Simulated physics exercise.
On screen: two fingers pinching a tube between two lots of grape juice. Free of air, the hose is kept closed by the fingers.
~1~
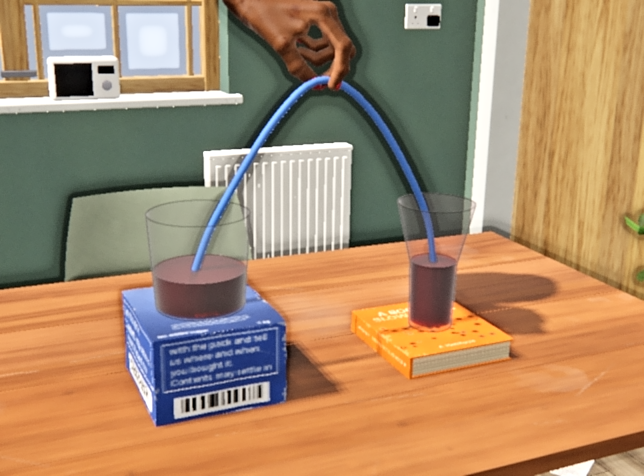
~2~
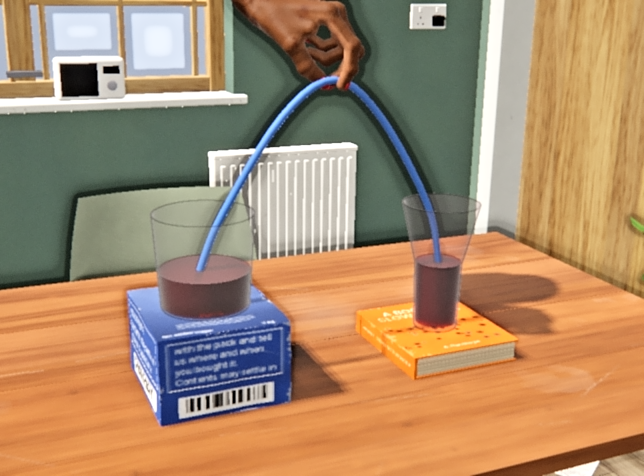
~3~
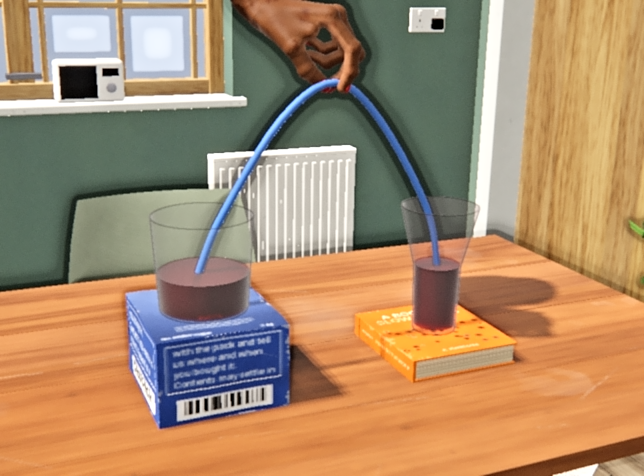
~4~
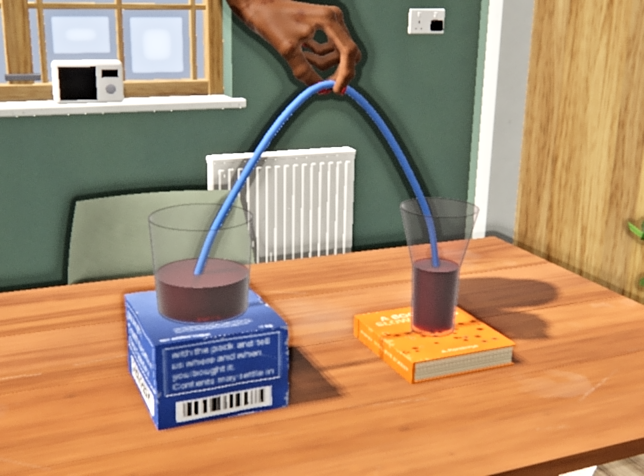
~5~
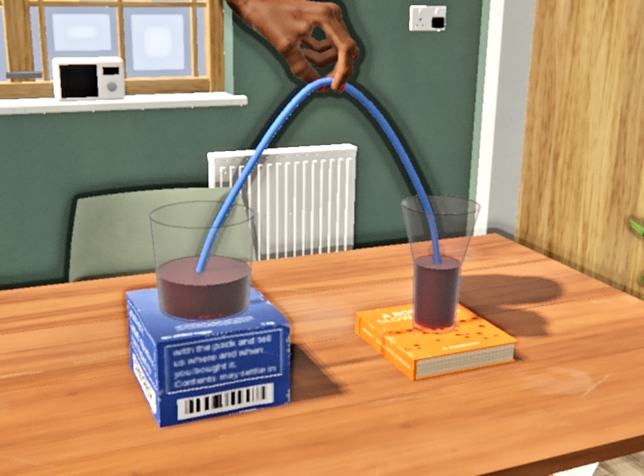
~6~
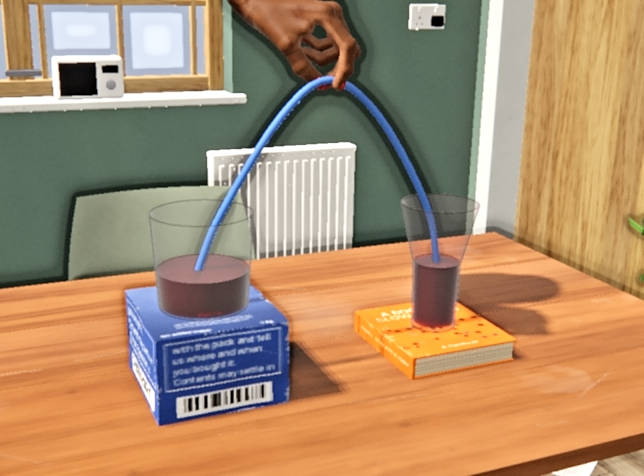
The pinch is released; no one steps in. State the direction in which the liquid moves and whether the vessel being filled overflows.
Answer. Flow: Towards the right; taker: Does not overflow.
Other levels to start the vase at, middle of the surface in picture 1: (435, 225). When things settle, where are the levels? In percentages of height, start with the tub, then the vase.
The first ends at 45 per cent, the second at 75 per cent.
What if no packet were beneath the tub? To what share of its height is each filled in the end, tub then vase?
Final levels, in order: Approx. 50 % / 15 %.
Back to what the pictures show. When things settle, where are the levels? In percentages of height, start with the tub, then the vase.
30 per cent first, then 65 per cent, roughly.
Soon after, the tub is about a third full; the vase is about half full.
Later, the tub is about a third full; the vase is about two thirds full.
In the end, the tub is about a third full; the vase is about two thirds full; the two surfaces are level.
